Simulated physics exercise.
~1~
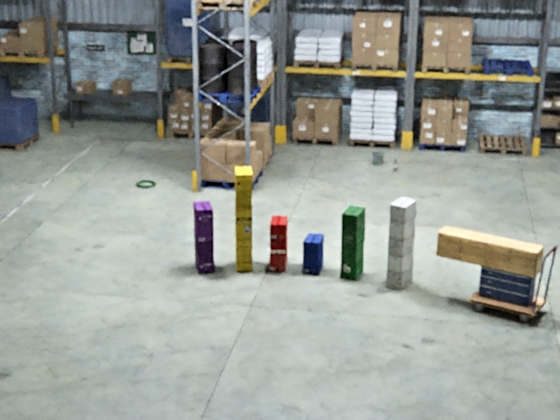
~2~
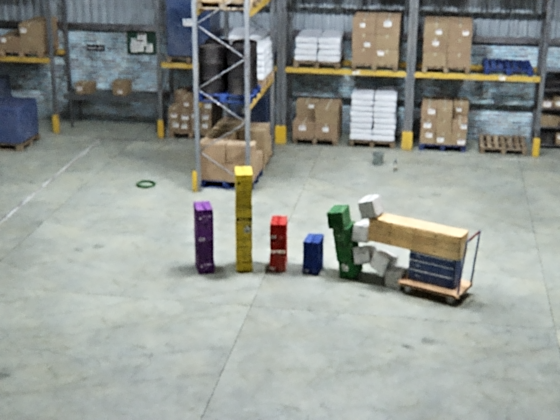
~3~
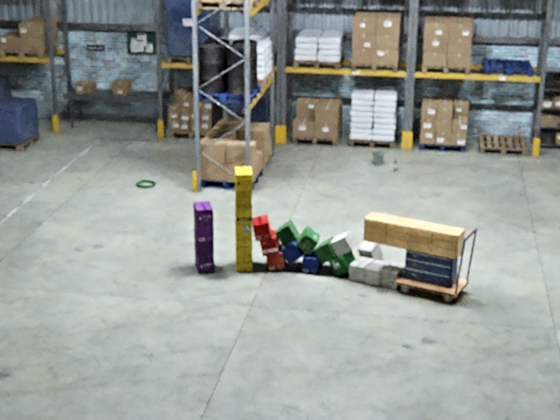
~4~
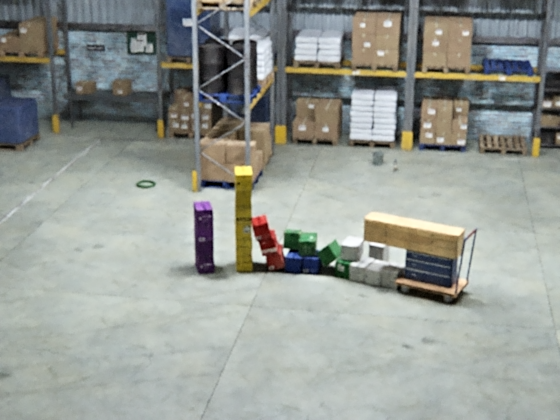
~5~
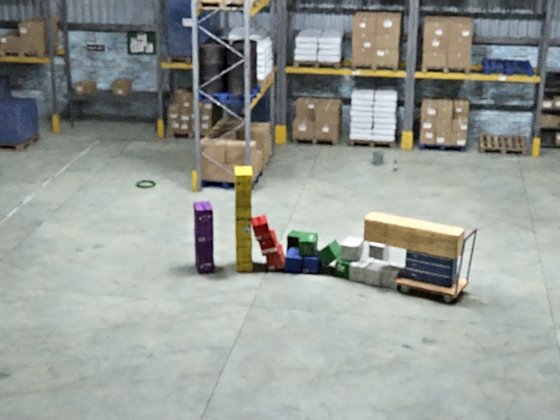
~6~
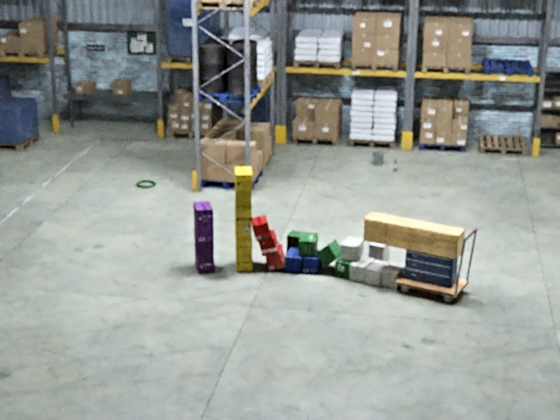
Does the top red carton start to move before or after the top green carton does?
It starts to move after the top green carton, which is already shifting left while the red pile still stands straight.
